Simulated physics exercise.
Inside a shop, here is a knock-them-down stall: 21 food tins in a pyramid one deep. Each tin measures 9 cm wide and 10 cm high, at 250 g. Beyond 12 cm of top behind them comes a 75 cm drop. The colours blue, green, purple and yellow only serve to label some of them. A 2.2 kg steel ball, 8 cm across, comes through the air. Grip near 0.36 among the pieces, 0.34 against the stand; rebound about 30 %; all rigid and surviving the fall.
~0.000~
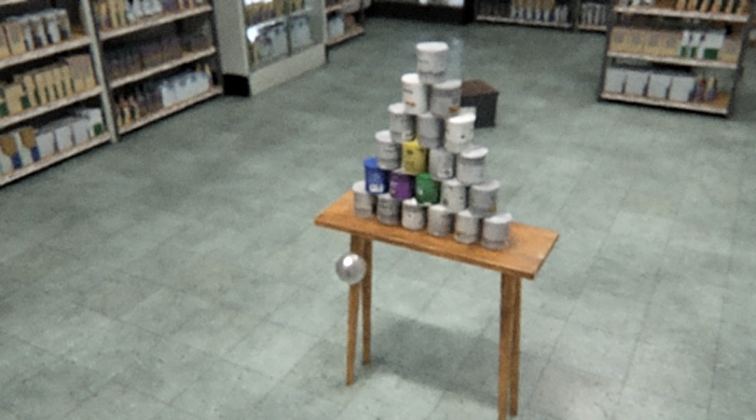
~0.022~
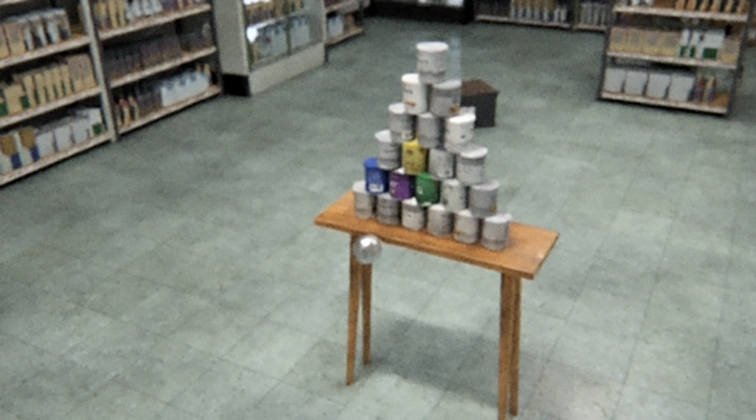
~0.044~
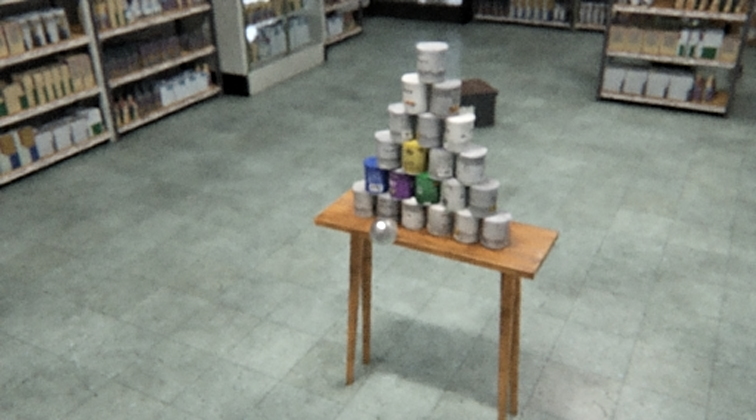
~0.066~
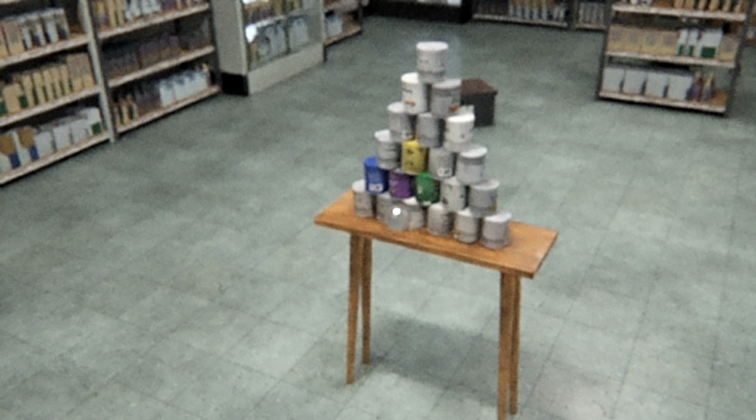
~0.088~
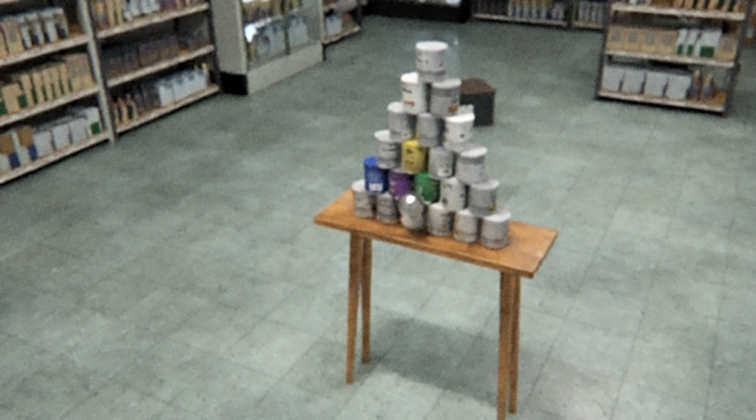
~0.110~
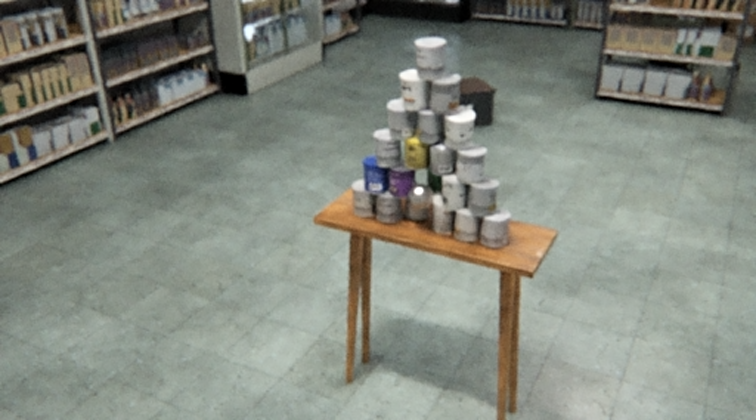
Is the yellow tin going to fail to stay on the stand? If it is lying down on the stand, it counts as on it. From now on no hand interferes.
Yes, it ends up down.
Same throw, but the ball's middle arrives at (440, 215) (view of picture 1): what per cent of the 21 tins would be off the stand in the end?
In that case about 50 percent.
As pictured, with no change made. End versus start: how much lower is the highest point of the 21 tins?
About 30 cm.
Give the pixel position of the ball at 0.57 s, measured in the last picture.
(508, 248), more or less.
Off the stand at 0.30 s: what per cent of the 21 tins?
By then 5 %.
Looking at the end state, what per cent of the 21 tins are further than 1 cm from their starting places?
It comes to 90 percent.
After 0.30 s, ball still moving; 1 of the 21 tins off the stand; yellow tin leaning 32°, 10 cm lower; green tin leaning 56°, 12 cm lower.
After 0.57 s, ball still moving; 6 of the 21 tins off the stand; yellow tin leaning 64°, 86 cm lower; green tin on its side.
After 0.98 s, ball still moving; 11 of the 21 tins off the stand; yellow tin on its side; green tin on its side.
By the end (1.2 s), ball rolling away; 11 of the 21 tins off the stand; yellow tin on its side; green tin on its side; purple tin on its side. As the last picture would show them, middles, yellow tin near (456, 362), green tin near (580, 148).
